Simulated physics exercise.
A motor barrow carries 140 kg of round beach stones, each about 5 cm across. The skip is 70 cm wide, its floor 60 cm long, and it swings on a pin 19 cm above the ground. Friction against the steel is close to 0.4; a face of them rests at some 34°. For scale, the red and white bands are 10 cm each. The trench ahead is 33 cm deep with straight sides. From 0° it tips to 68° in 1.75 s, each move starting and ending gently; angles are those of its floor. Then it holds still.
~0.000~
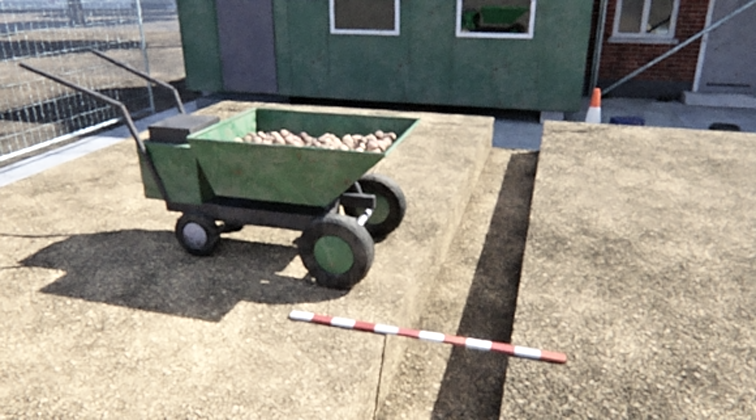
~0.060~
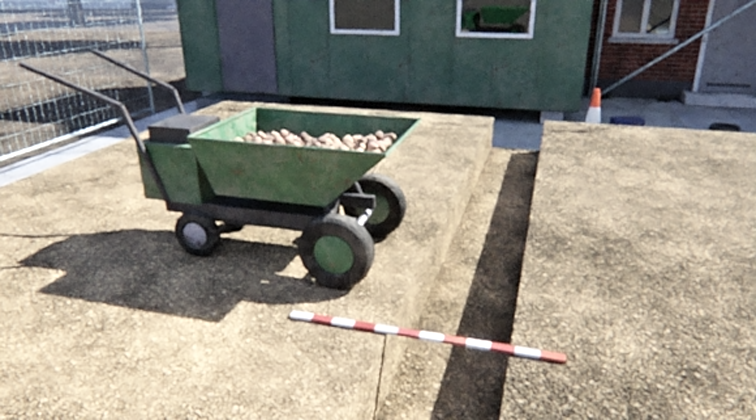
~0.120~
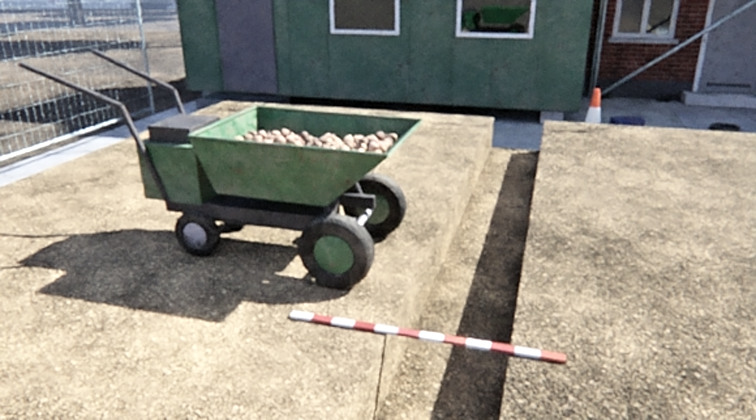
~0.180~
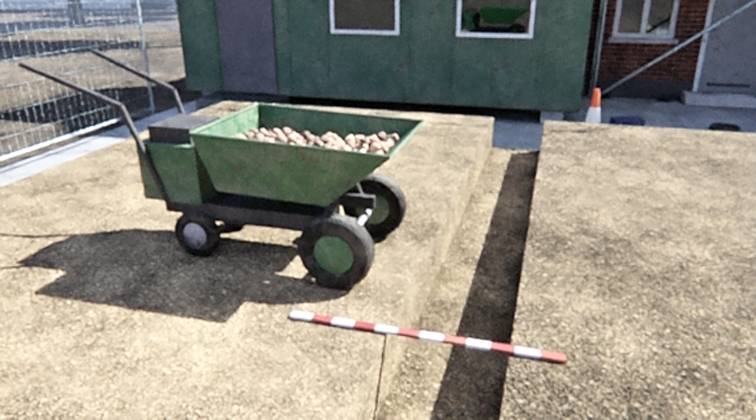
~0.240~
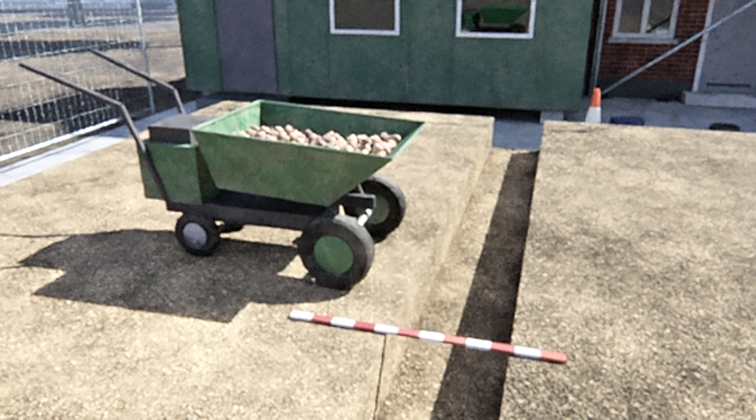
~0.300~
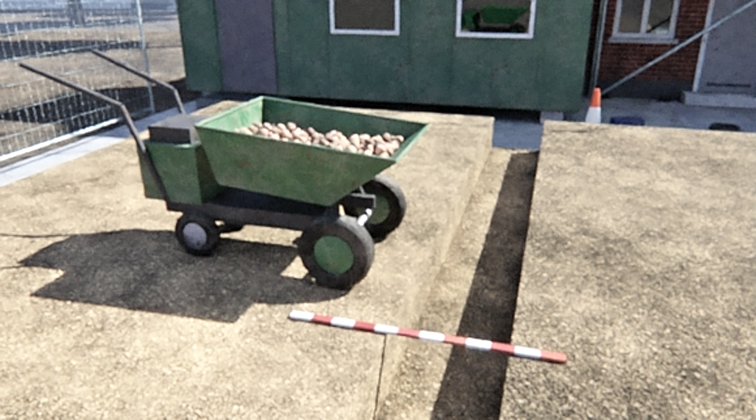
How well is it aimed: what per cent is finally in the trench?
Roughly 87 per cent ends in the trench.
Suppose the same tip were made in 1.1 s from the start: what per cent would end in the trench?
It would be near 80 per cent.
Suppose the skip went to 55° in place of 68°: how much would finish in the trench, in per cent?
Then about 85 per cent.
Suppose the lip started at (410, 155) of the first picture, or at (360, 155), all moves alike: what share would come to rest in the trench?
About 50 and 100 per cent.
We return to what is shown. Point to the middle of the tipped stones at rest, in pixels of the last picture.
Their middle is at about (488, 322).
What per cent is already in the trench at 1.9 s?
About 60 per cent by then.
After 1.3 s the floor is at 57°; 100 % in the skip; the foremost stones are at (472, 229).
After 1.9 s the floor is at 68°; 30 % in the skip, 62 % in the trench, 9 % past the trench; the foremost stones are at (594, 275).
After 2.2 s the floor is at 68°; 5 % in the skip, 82 % in the trench, 13 % past the trench; the foremost stones are at (664, 272).
After 4.2 s the floor is at 68°; 0 % in the skip, 87 % in the trench, 13 % past the trench; the foremost stones are at (703, 274).
